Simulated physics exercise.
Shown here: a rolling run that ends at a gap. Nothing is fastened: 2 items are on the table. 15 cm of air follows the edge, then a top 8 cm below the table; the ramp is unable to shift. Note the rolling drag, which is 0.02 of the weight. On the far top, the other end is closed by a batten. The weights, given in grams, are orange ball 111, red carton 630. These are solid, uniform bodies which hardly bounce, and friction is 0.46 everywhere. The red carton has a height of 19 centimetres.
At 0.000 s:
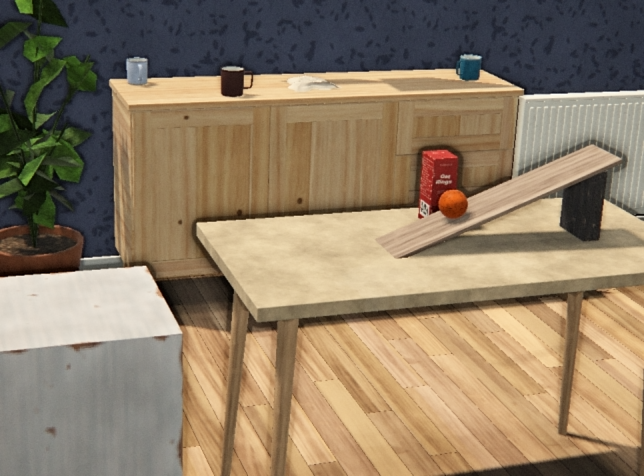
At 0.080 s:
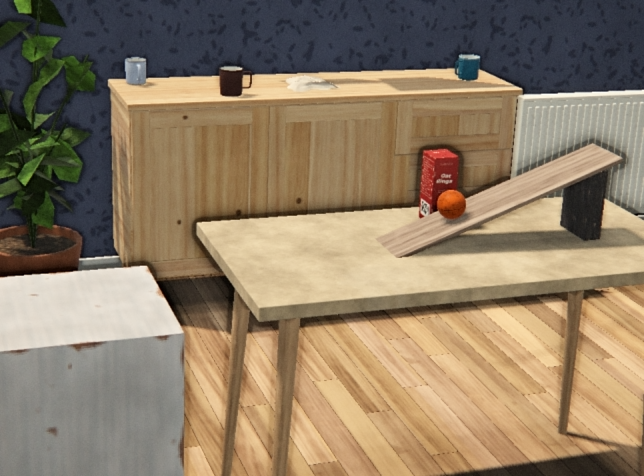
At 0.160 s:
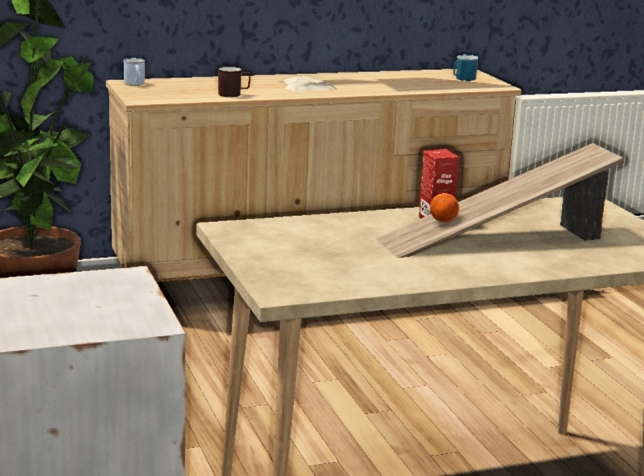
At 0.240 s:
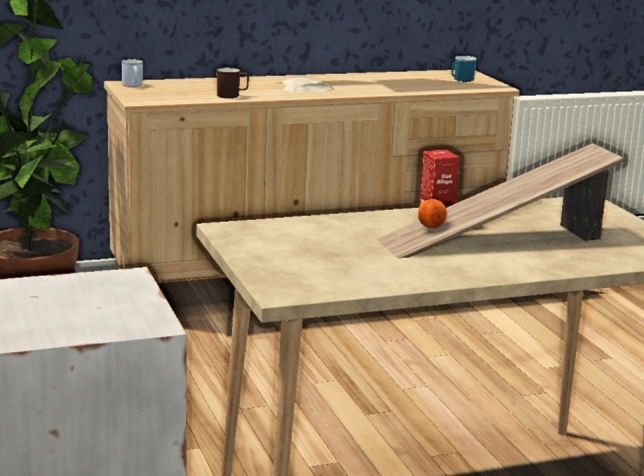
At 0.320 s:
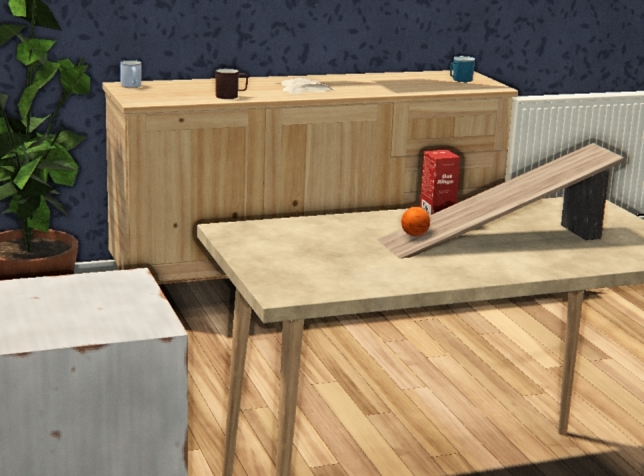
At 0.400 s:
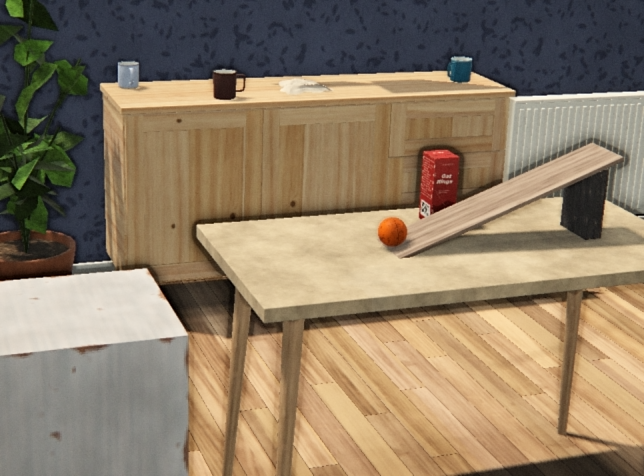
On a table, an orange ball rolls left down a wooden ramp past a red carton.
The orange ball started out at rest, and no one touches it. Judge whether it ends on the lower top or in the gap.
It ends in the gap.
Around 0.60 s, 25 cm of run left; orange ball near (326, 240).
Around 0.90 s, 1 cm past the table's edge; orange ball near (224, 249).
Around 1.10 s, 10 cm past the table's edge; orange ball near (186, 301).
Around 1.30 s, down in the gap; orange ball near (209, 424).
Finally (1.6 s), down in the gap; red carton still in place (within 8 cm).
